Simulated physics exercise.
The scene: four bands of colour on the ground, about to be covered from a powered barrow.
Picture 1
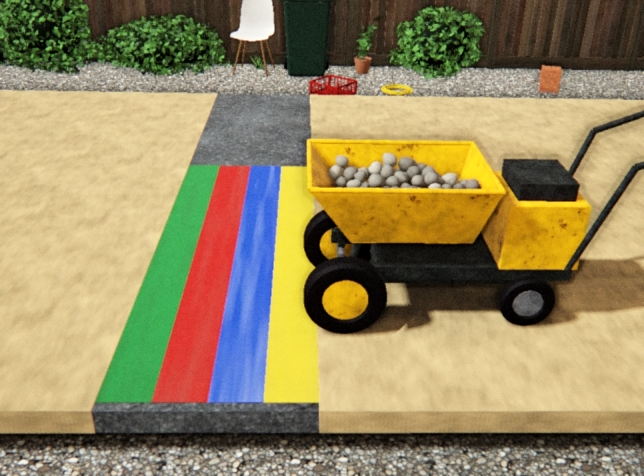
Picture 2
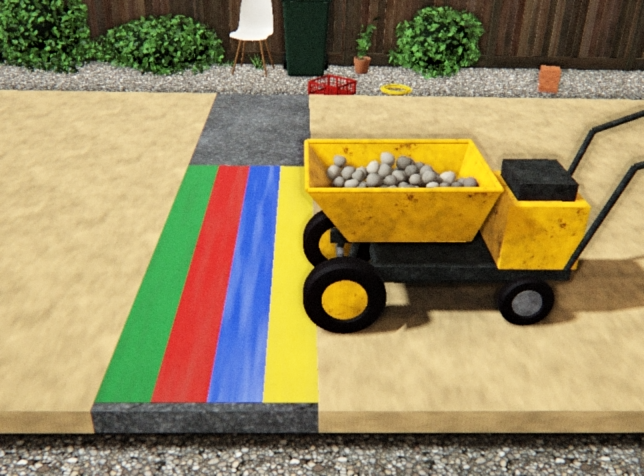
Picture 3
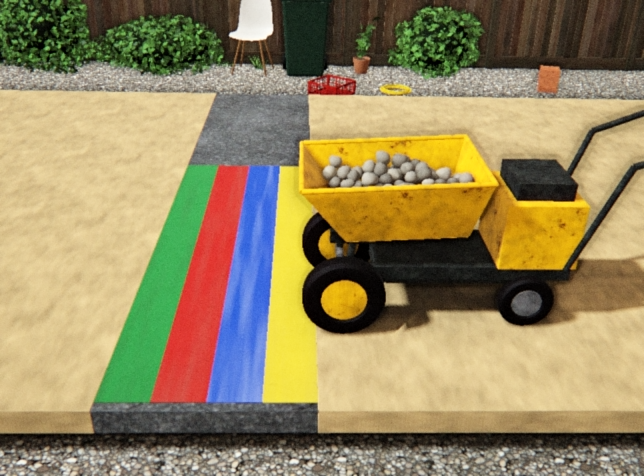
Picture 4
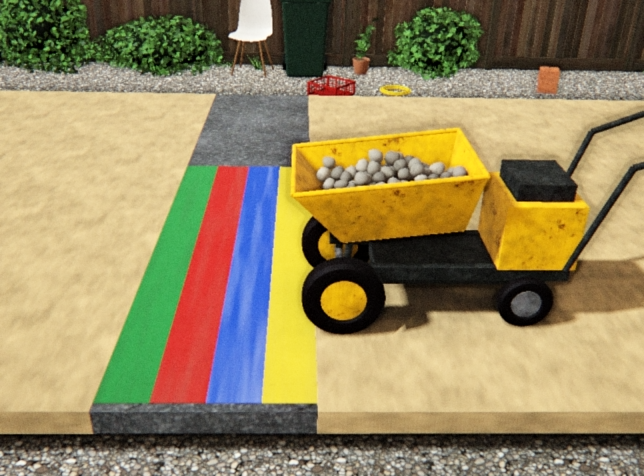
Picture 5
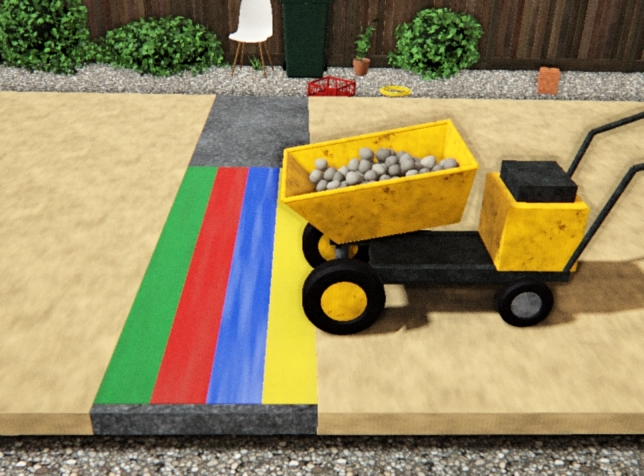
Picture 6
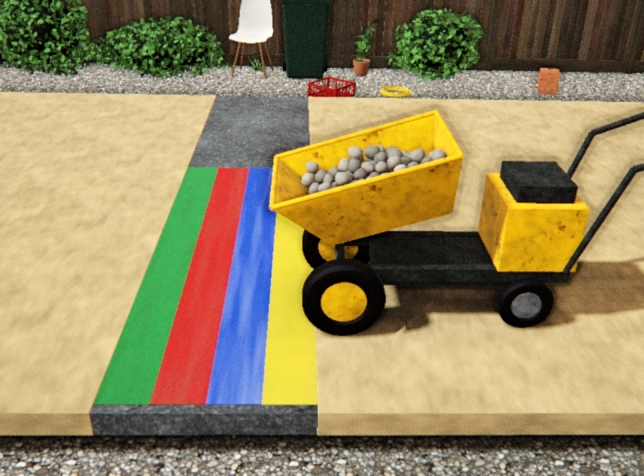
A yellow powered barrow, its skip heaped with rounded grey stones, stands on the right of a sandy slab, seen from a raised, steady side view in a fenced yard. Green, red, blue and yellow bands run left to right beside its front wheels, with bushes and a white chair behind. The skip starts level, then gradually tilts down toward the left, its rear rising.
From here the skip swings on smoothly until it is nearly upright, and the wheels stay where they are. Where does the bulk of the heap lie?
The red strip carries the most.
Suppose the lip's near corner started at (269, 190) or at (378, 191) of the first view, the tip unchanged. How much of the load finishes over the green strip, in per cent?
About 40 and 10 per cent.
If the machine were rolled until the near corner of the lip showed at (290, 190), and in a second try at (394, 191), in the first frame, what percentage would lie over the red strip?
First some 20, then 10 per cent.
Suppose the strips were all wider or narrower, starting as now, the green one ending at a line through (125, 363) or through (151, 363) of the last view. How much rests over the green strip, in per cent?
The first gives 30 %, the second 30 %.
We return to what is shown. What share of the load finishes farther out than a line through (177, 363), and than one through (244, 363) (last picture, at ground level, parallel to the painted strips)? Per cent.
First some 50, then 70 per cent.
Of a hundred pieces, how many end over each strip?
Yellow strip: 0 %, blue strip: 0 %, red strip: 35 %, green strip: 25 %.
Soon, skip tipped steeply; all in the skip.
A while on, skip tipped right over; most in the skip; about a quarter over the red strip; a stray few over the green strip.
Towards the end, skip tipped right over; about a quarter in the skip; about a third over the red strip; about a quarter over the green strip; a small part off the paint.
Finally, skip tipped right over; about a quarter in the skip; none over the yellow strip; a stray few over the blue strip; about a third over the red strip; about a quarter over the green strip; a small part off the paint.
